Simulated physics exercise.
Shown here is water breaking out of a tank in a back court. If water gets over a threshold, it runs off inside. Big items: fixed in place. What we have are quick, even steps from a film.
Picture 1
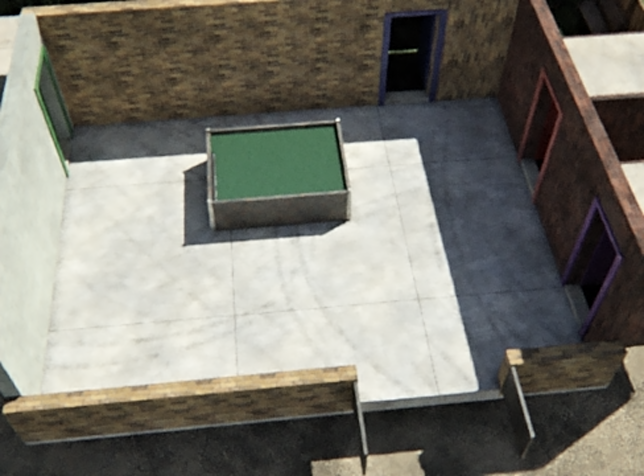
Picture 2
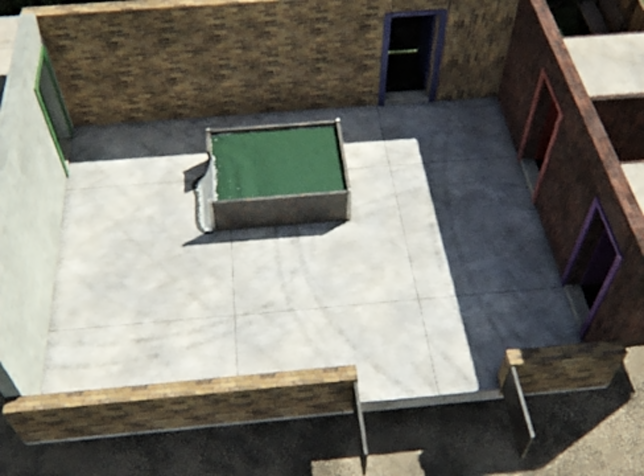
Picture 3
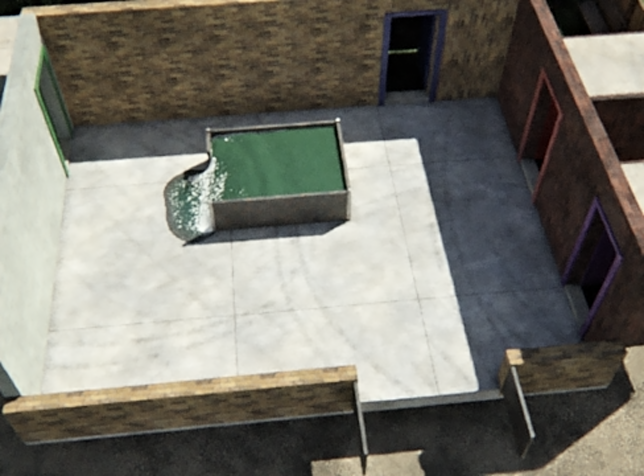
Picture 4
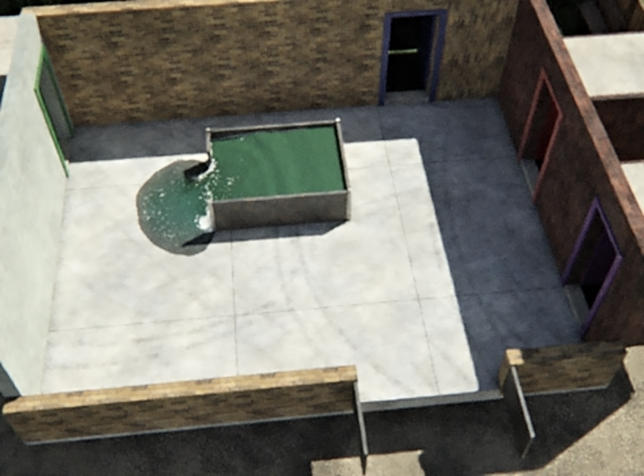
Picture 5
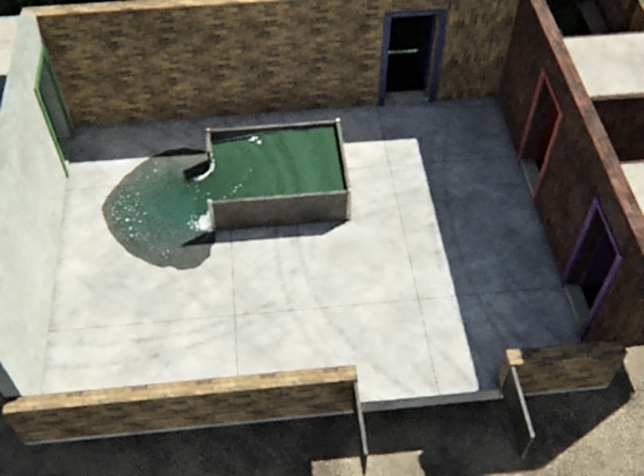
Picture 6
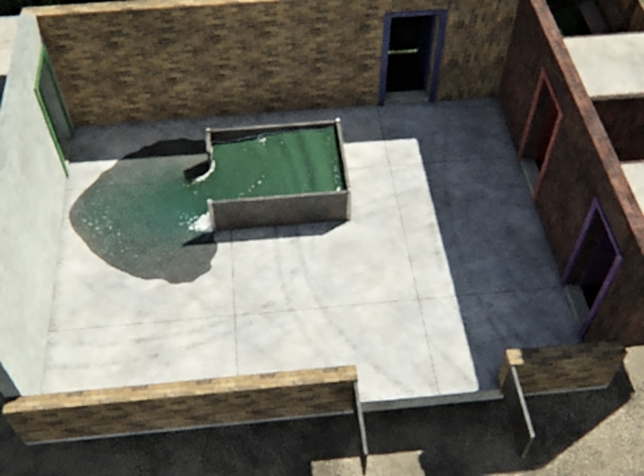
Green water breaks out through the left end of a grey-walled rectangular tank standing toward the back of a pale-floored walled court, seen from high above by a still camera. Tan brick walls run behind and in front, with a green-framed opening at left and blue, red and purple doorways around the right. The water spurts out white and foaming, then spreads leftward in a widening, darkening rounded sheet.
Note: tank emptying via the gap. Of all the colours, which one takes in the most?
The green one.
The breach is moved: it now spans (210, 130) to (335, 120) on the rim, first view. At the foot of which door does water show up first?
First comes the blue-painted one.
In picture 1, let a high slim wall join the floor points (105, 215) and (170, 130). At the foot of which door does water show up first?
Answer: The green one.
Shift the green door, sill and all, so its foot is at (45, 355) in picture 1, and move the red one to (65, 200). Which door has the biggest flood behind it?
That would be the red door.
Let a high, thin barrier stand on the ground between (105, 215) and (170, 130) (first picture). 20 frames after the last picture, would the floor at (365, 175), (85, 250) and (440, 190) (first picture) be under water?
One by one: Unwetted, submerged, unwetted.
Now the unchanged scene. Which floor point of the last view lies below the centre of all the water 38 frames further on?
About (203, 236) in the last view.
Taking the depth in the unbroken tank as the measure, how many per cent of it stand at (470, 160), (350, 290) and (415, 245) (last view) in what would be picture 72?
8, 4 and 4 in a hundred, in turn.
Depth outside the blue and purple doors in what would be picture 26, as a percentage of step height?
Near 0 and 0 per cent, in that order.
A moment on, water covers 20 % of the floor; green door a trickle in, red door not reached, blue door not reached, purple door not reached.
Next, water covers 25 % of the floor; green door some in, red door not reached, blue door not reached, purple door not reached.
Then, water covers 30 % of the floor; green door a lot in, red door not reached, blue door not reached, purple door not reached.
Later, water covers 70 % of the floor; green door a lot in, red door not reached, blue door wet at the sill, nothing in, purple door not reached.
In the end, water covers 95 % of the floor; green door a lot in, red door wet at the sill, nothing in, blue door wet at the sill, nothing in, purple door wet at the sill, nothing in; the green door has let in the most.
